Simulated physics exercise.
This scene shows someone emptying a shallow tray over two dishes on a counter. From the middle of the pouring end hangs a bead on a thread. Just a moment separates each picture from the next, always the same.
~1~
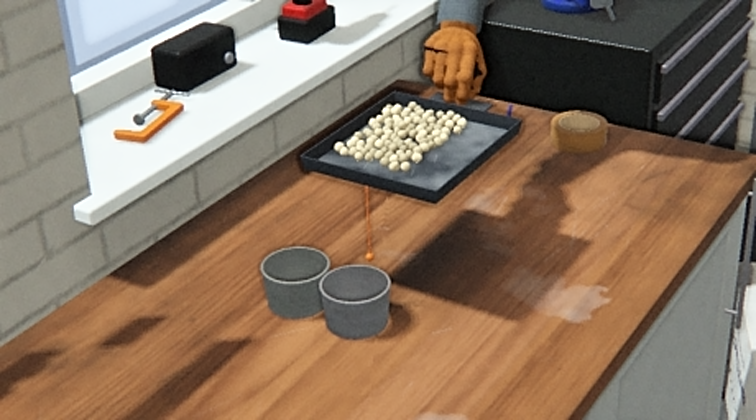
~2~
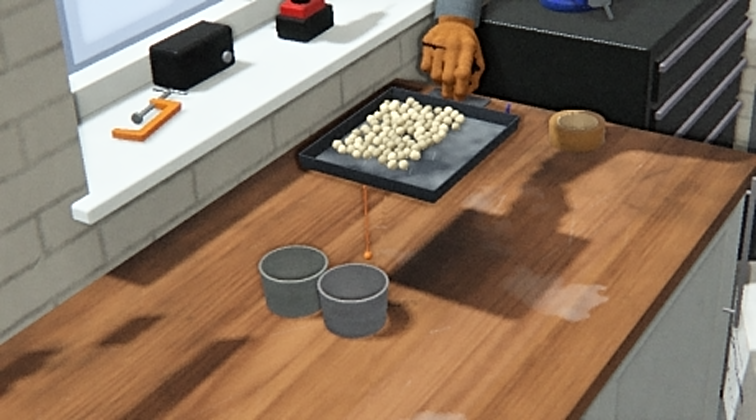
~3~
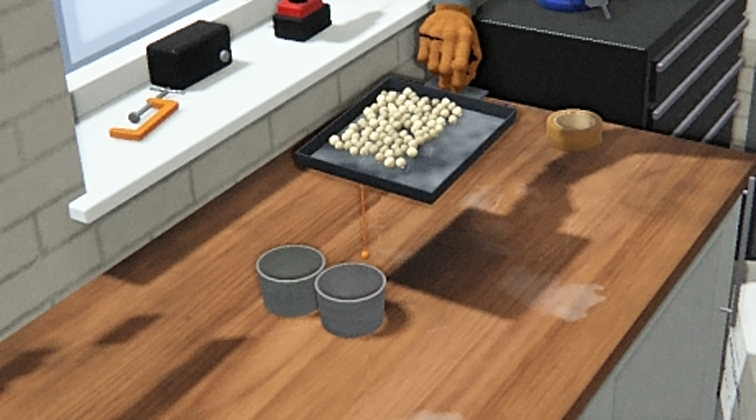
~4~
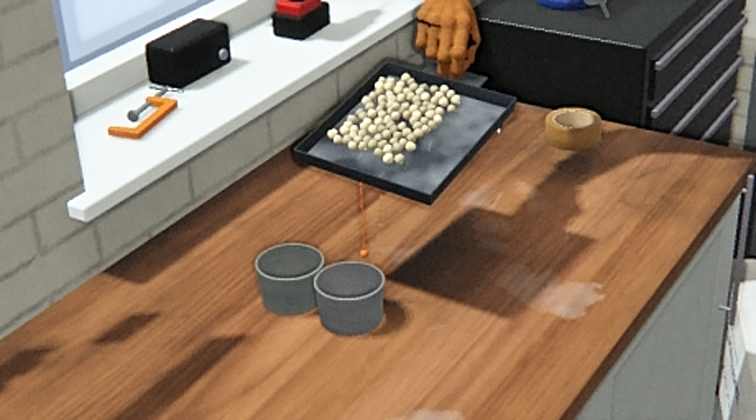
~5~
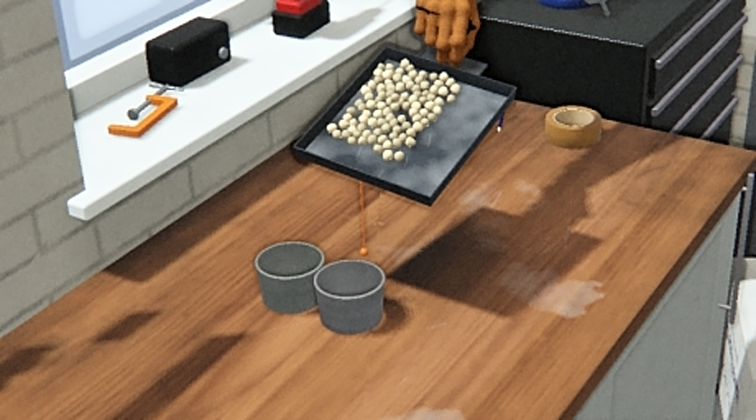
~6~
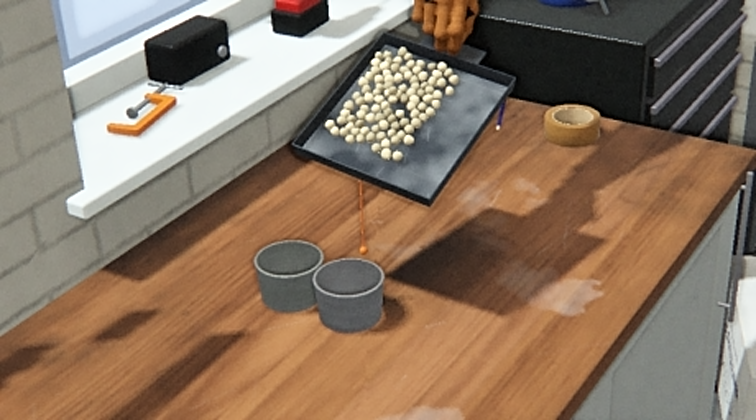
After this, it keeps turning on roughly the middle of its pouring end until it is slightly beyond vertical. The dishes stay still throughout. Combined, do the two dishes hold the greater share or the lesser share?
The lesser share.
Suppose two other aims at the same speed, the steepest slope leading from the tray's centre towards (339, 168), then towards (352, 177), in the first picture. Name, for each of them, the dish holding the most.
The first place favours the left of the two, the second the left of the two.
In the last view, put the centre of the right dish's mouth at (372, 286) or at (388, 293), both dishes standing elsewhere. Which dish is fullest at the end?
First try, the rightmost dish; second try, the rightmost dish.
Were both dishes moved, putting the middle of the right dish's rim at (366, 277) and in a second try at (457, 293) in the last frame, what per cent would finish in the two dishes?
That makes 30 per cent, followed by 60 per cent.
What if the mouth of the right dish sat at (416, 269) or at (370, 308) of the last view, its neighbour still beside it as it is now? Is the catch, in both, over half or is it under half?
Together the dishes get less than a half first, then less than a half.
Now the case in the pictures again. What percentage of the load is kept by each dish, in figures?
Left dish: Roughly 0 per cent; right dish: Roughly 20 per cent.
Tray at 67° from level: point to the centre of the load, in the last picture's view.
The middle of the load sits near (396, 169).
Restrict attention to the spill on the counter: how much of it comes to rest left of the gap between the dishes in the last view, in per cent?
About 10 %.
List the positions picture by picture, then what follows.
Corners of the pouring end at (304, 155) and (435, 190), level; middle of the load at (402, 134), macadamia nuts; left dish at (277, 296); right dish at (337, 316); bead on its thread at (370, 257), in the first frame.
Corners of the pouring end at (302, 154) and (434, 189), level; middle of the load at (400, 131), in the second frame.
Corners of the pouring end at (299, 152) and (431, 191), tipped barely, lowest at the right corner; middle of the load at (398, 125), in the third frame.
Corners of the pouring end at (297, 149) and (430, 193), tipped a little, lowest at the right corner; middle of the load at (396, 116), in the fourth frame.
Corners of the pouring end at (297, 146) and (430, 195), tipped clearly, lowest at the right corner; middle of the load at (395, 107), in the fifth frame.
Corners of the pouring end at (295, 143) and (429, 197), tipped clearly, lowest at the right corner; middle of the load at (393, 100), about a quarter on the move; left dish at (271, 289); right dish at (330, 309), in the sixth frame.
Soon after the last picture, tray tipped steeply; most on the tray; a stray few outside both; a small part in the air.
A little later, tray tipped past a quarter turn; about two thirds on the tray; a stray few in the right dish; about a quarter outside both; a small part in the air.
Later still, tray tipped past a quarter turn; about a quarter in the right dish; most outside both.
At rest, tray tipped past a quarter turn; about a quarter in the right dish; none in the left dish; most outside both.
